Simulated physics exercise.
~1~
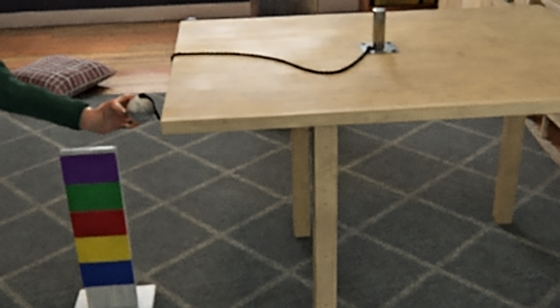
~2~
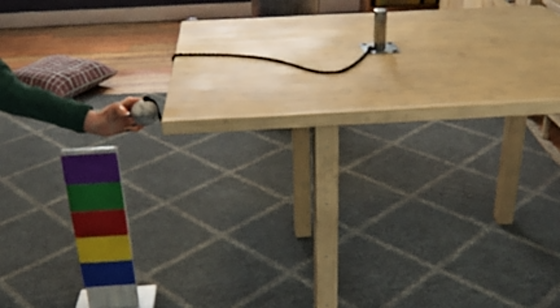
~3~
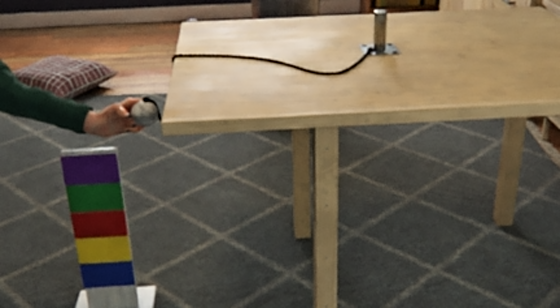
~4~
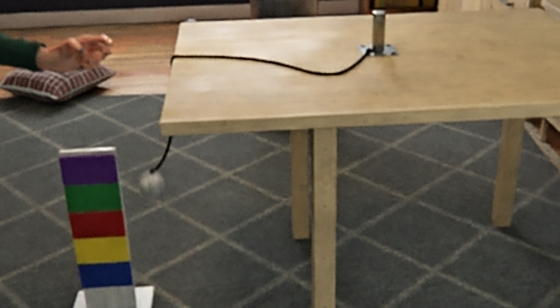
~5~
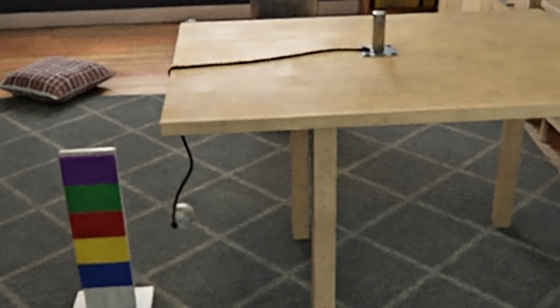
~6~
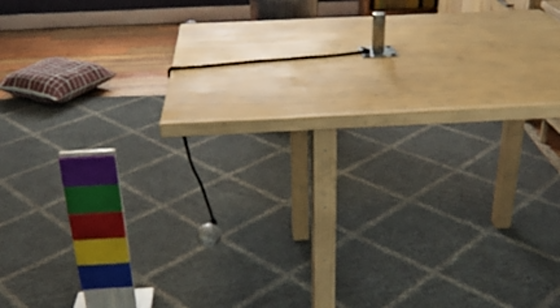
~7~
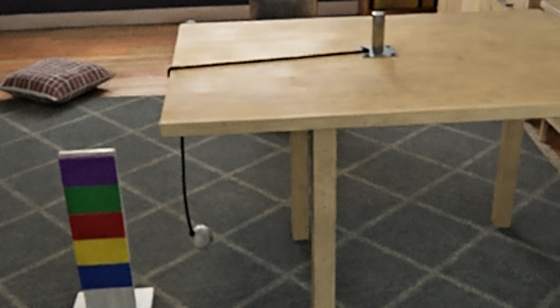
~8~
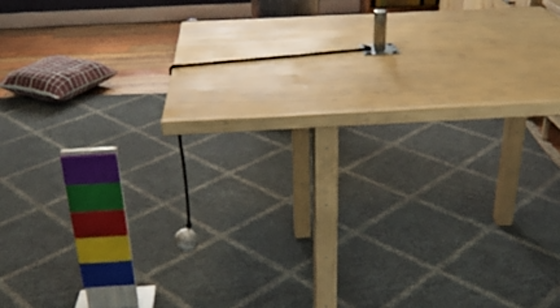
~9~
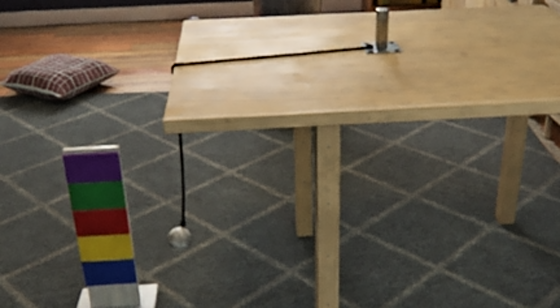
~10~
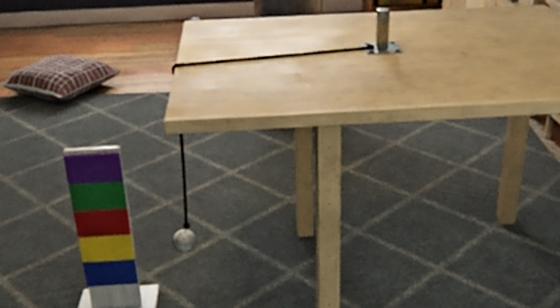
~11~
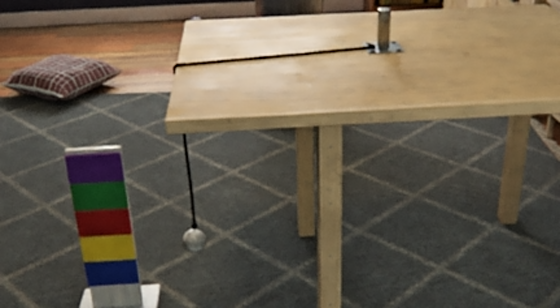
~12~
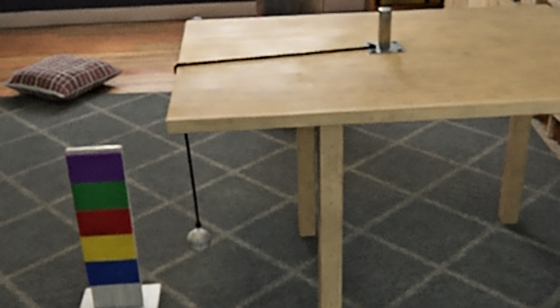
The clip opens with a hand holding a white ball just off the left end of a wooden table, its black cord running back across the top to a post. Below stands an upright panel with purple, green, red, yellow and blue bands. The hand lets go and draws back out of view as the ball drops past the table edge. The ball swings down to the right while the cord pulls straight, then drifts back left. It sways gently right again, and at the end it hangs on the cord, level with the yellow band.
